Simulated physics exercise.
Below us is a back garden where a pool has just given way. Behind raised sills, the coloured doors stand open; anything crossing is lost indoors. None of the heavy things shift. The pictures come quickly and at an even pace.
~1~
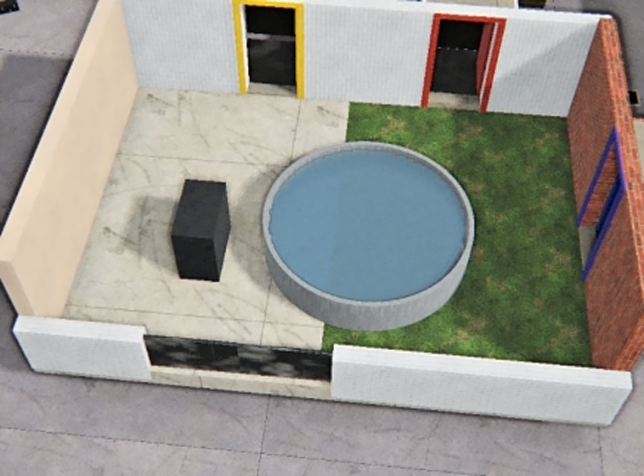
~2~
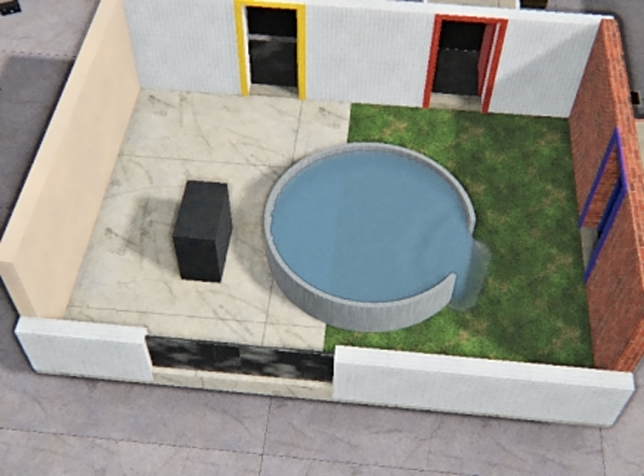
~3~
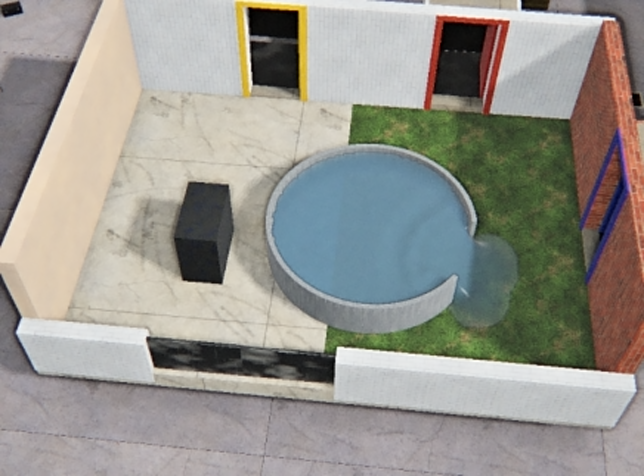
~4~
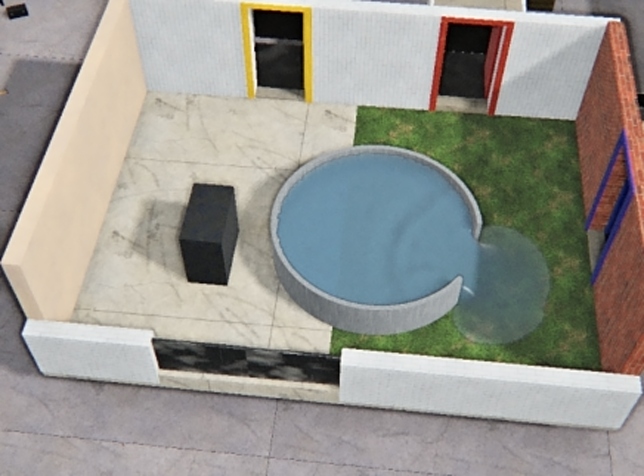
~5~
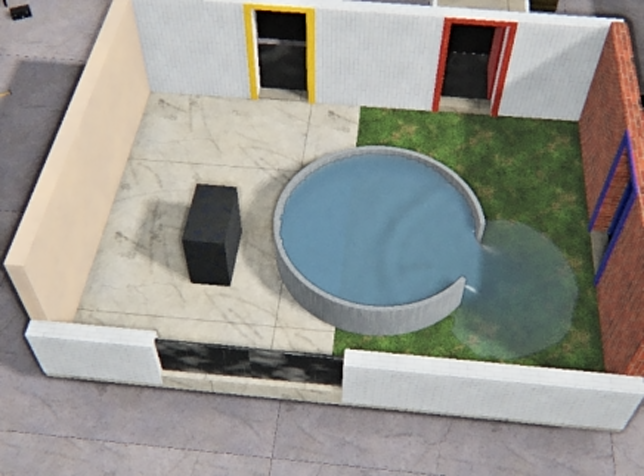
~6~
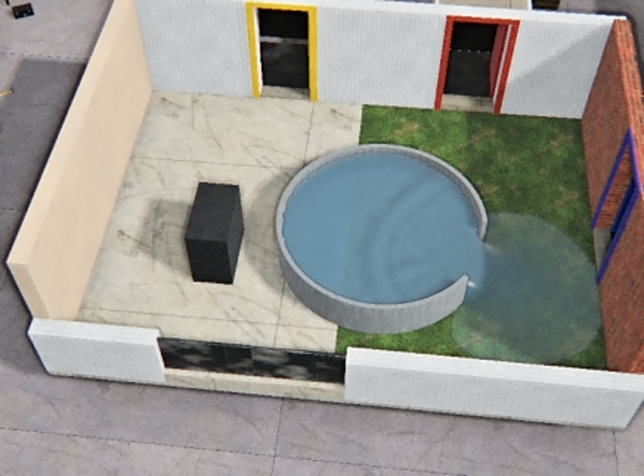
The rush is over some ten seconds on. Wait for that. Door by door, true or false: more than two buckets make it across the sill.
Red door: False; blue door: True; yellow door: False.
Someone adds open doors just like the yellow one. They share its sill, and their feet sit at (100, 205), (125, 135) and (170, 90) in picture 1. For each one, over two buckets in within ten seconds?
Taken in sequence, they go: Not exceeded, not exceeded, not exceeded.
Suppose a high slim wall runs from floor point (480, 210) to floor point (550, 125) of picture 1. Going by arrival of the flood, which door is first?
The first is the door marked blue.
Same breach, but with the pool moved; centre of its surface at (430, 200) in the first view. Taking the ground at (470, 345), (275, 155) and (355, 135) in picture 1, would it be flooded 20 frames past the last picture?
Spot by spot, in the order asked: Swamped, untouched, untouched.
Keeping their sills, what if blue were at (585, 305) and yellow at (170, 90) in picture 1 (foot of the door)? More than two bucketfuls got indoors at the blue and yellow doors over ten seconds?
Result: Blue door yes, yellow door no.
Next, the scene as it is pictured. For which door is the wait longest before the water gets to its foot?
That would be the yellow-painted one.
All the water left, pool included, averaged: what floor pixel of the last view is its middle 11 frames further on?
My pick is pixel (422, 262).
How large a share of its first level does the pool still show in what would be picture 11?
My figure is about 84 in a hundred.
A moment on, water covers 20 % of the floor; the red door not reached, the blue door under two buckets in, the yellow door not reached.
Next, water covers 20 % of the floor; the red door not reached, the blue door over two buckets in, the yellow door not reached.
Then, water covers 35 % of the floor; the red door not reached, the blue door far over two buckets in, the yellow door not reached.
Later, water covers 60 % of the floor; the red door wet at the sill, nothing in, the blue door far over two buckets in, the yellow door not reached.
In the end, water covers 100 % of the floor; the red door wet at the sill, nothing in, the blue door far over two buckets in, the yellow door wet at the sill, nothing in.
